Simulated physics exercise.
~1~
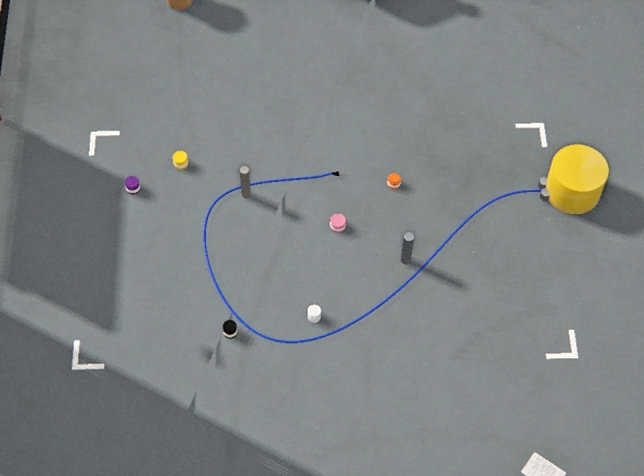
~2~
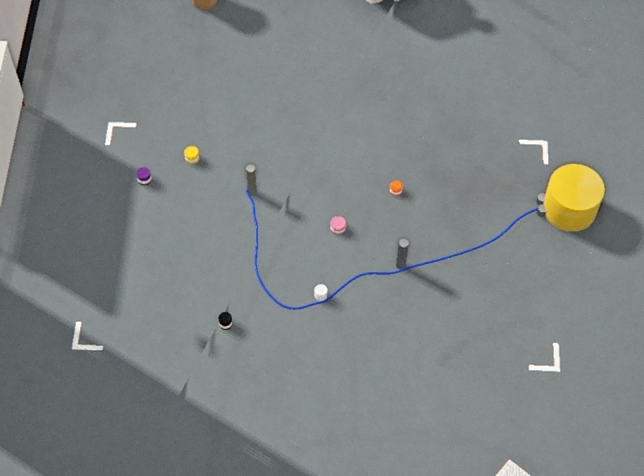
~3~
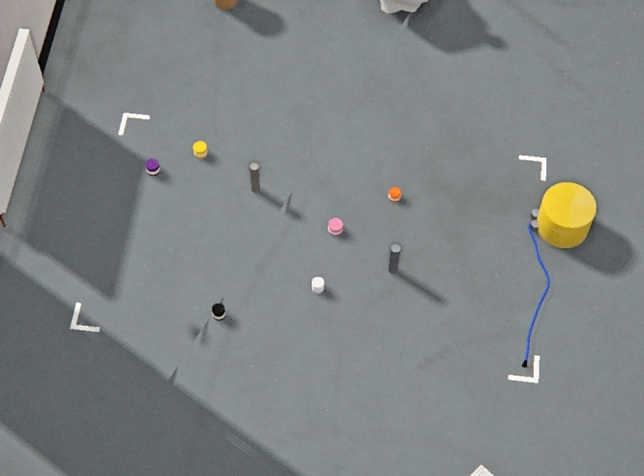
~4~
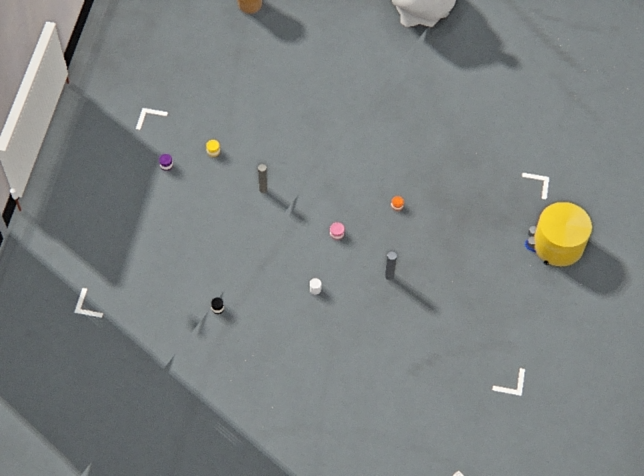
A long blue cord slides around posts and small containers, retracting almost completely into a yellow drum.
